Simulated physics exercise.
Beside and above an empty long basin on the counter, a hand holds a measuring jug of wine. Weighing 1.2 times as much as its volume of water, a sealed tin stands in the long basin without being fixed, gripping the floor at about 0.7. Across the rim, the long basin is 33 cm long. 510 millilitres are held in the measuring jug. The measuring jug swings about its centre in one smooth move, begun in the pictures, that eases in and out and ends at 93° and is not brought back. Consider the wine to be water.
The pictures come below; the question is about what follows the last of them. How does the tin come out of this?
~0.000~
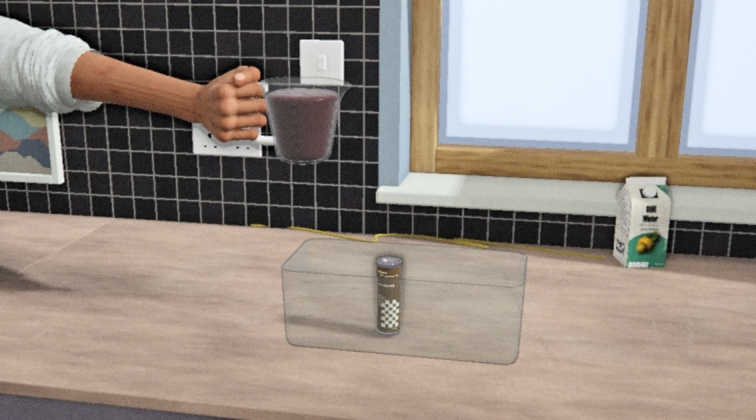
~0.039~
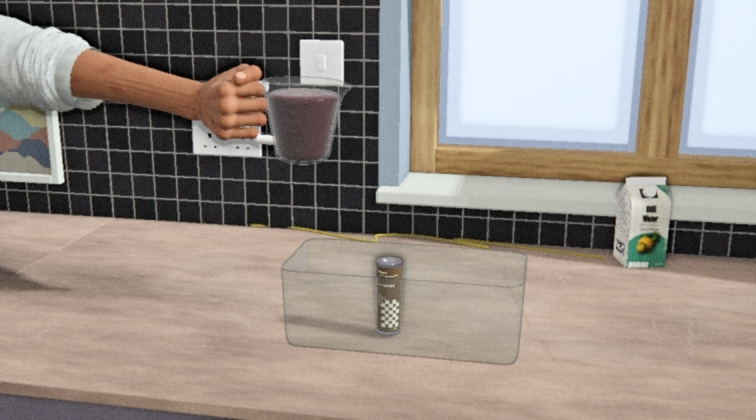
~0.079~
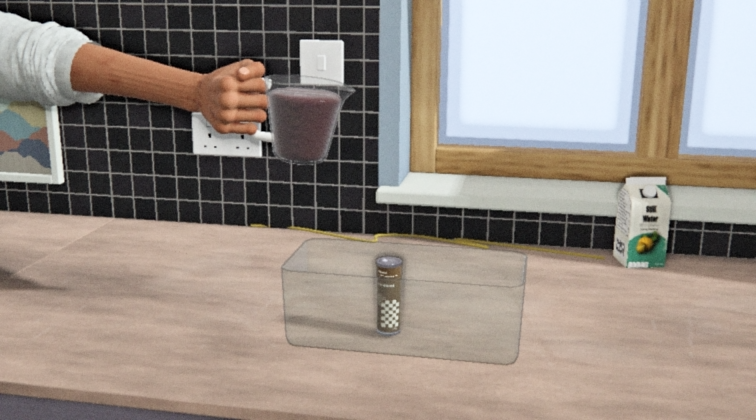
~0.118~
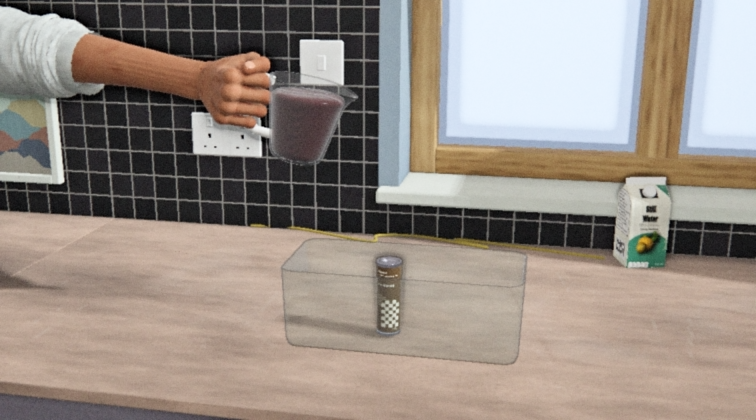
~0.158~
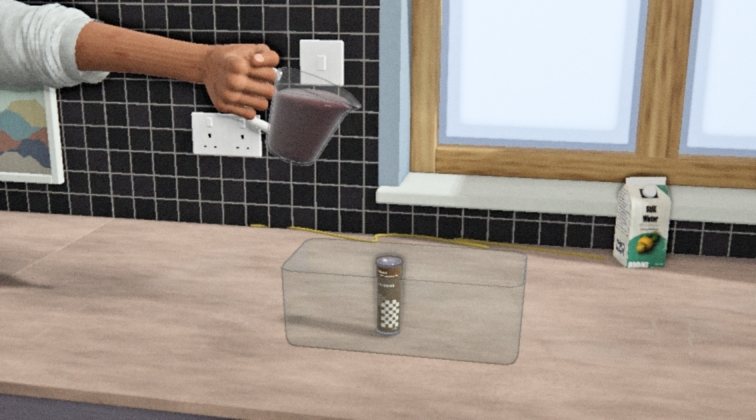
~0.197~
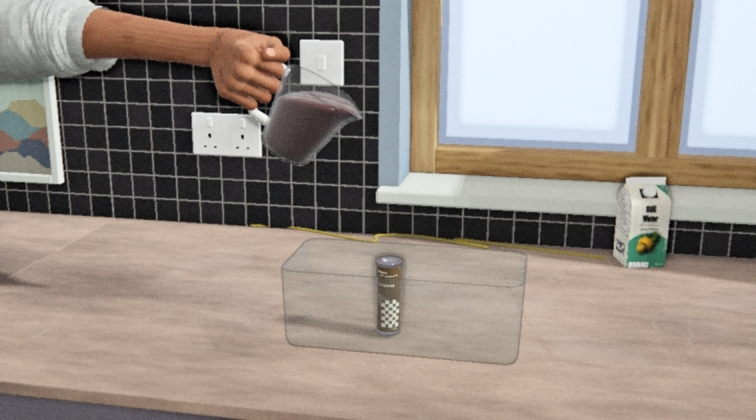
It ends up still standing.
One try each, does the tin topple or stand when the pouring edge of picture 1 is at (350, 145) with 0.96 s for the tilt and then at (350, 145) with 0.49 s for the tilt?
Trial 1 - tin stays standing; trial 2 - tin tips.
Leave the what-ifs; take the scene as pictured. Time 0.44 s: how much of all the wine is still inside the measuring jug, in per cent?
Around 48 percent.
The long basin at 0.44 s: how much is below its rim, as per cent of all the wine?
Estimate - around 10 in a hundred parts.
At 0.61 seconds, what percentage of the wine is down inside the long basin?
Some 60 percent.
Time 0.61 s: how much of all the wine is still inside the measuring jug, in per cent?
Near 14 percent, more or less.
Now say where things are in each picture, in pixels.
In the first frame, it leans 0°; its right rim is at (351, 85); the wine meets the walls at (269, 92) and (340, 94); the long basin's rim runs from (294, 254) to (525, 270); the tin's top is at (389, 265).
In the second frame, it leans 1°; its right rim is at (352, 86); the wine meets the walls at (270, 91) and (340, 95).
In the third frame, it leans 6°; its right rim is at (355, 90); the wine meets the walls at (272, 90) and (342, 97).
In the fourth frame, it leans 13°; its right rim is at (358, 97); the wine meets the walls at (275, 89) and (345, 99).
In the fifth frame, it leans 22°; its right rim is at (361, 107); the wine meets the walls at (279, 92) and (352, 104).
In the sixth frame, it leans 32°; its right rim is at (363, 118); the wine meets the walls at (279, 99) and (360, 111); 1 per cent is over the edge.
After 0.44 s the tilt is 90° and 48 per cent is still to pour; the tin stands where it began.
After 0.61 s the tilt is 93° and 14 per cent is still to pour; the tin stands where it began.
After 0.79 s the tilt is 93° and 3 per cent is still to pour; the tin stands where it began.
After 0.99 s the tilt is 93° and 0 per cent is still to pour; the tin stands where it began.
In the end the tin stands where it began.
